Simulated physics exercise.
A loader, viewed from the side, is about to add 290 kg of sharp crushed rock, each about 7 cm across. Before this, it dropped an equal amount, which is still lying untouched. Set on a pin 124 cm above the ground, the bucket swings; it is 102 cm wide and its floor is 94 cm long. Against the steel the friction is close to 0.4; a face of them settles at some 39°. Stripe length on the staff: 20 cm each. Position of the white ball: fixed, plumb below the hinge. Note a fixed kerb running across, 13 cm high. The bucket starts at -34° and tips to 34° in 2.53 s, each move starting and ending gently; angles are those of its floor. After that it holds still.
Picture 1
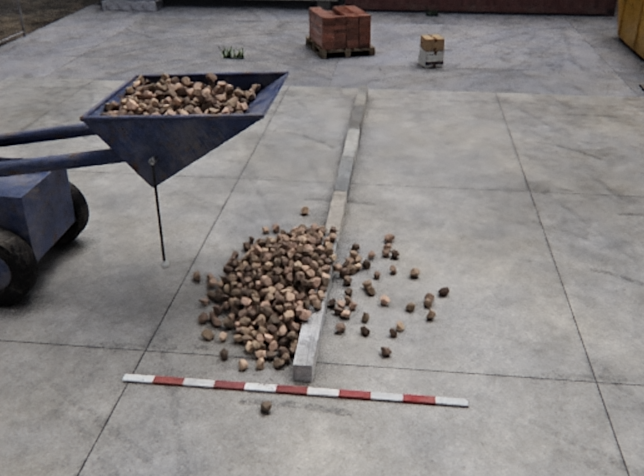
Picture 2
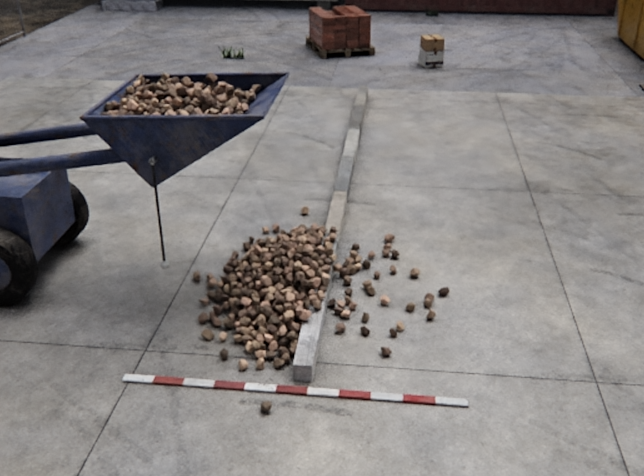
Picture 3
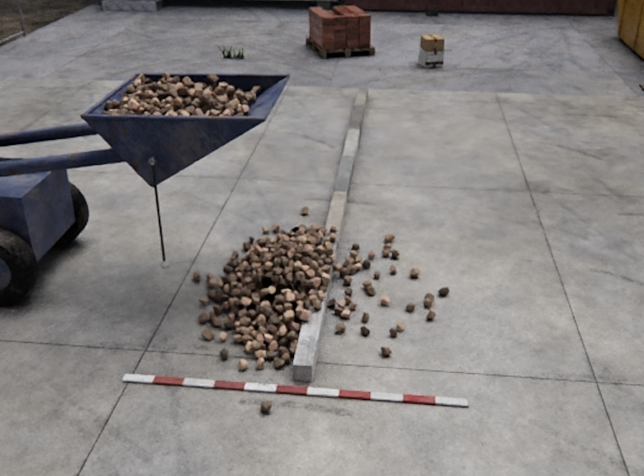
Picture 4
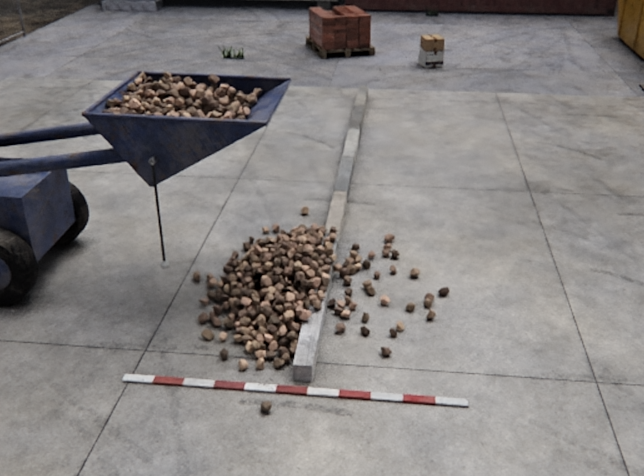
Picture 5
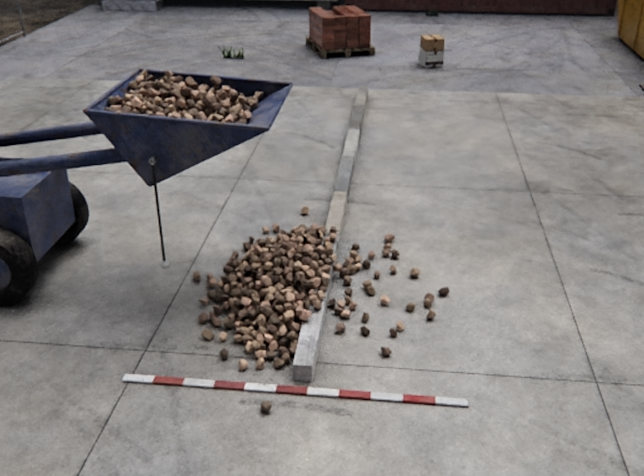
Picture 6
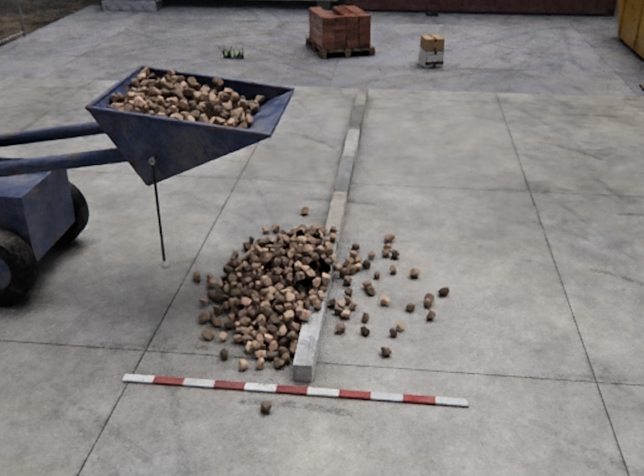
In the video, a blue bucket loaded with brown rocks tilts slightly, its right lip lowering, beside a motionless pile of similar rocks lying mostly left of a long kerb, with a red-and-white striped staff in front.
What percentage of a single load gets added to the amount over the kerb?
48 %.
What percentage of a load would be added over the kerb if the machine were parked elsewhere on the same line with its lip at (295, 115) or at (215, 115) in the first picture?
Some 85 percent first and 0 percent second.
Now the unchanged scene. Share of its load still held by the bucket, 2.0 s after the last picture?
Estimate: 50 % remaining inside, roughly.
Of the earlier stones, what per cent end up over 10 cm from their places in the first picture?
Roughly 5 % of them.
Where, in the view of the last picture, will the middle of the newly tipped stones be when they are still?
I'd say close to (324, 270).
Then, 1.3 s after the last picture the floor is at 23°; in per cent of one load, 100 in the bucket, 94 on this side of the kerb, 7 over the kerb; the foremost stones are at (419, 305).
Then, 2.0 s after the last picture the floor is at 34°; in per cent of one load, 50 in the bucket, 142 on this side of the kerb, 9 over the kerb; the foremost stones are at (419, 305).
Then, 2.4 s after the last picture the floor is at 34°; in per cent of one load, 14 in the bucket, 156 on this side of the kerb, 30 over the kerb; the foremost stones are at (420, 302).
Then, 4.9 s after the last picture the floor is at 34°; in per cent of one load, 0 in the bucket, 145 on this side of the kerb, 55 over the kerb; the foremost stones are at (446, 287). Net gain over the kerb, 48.
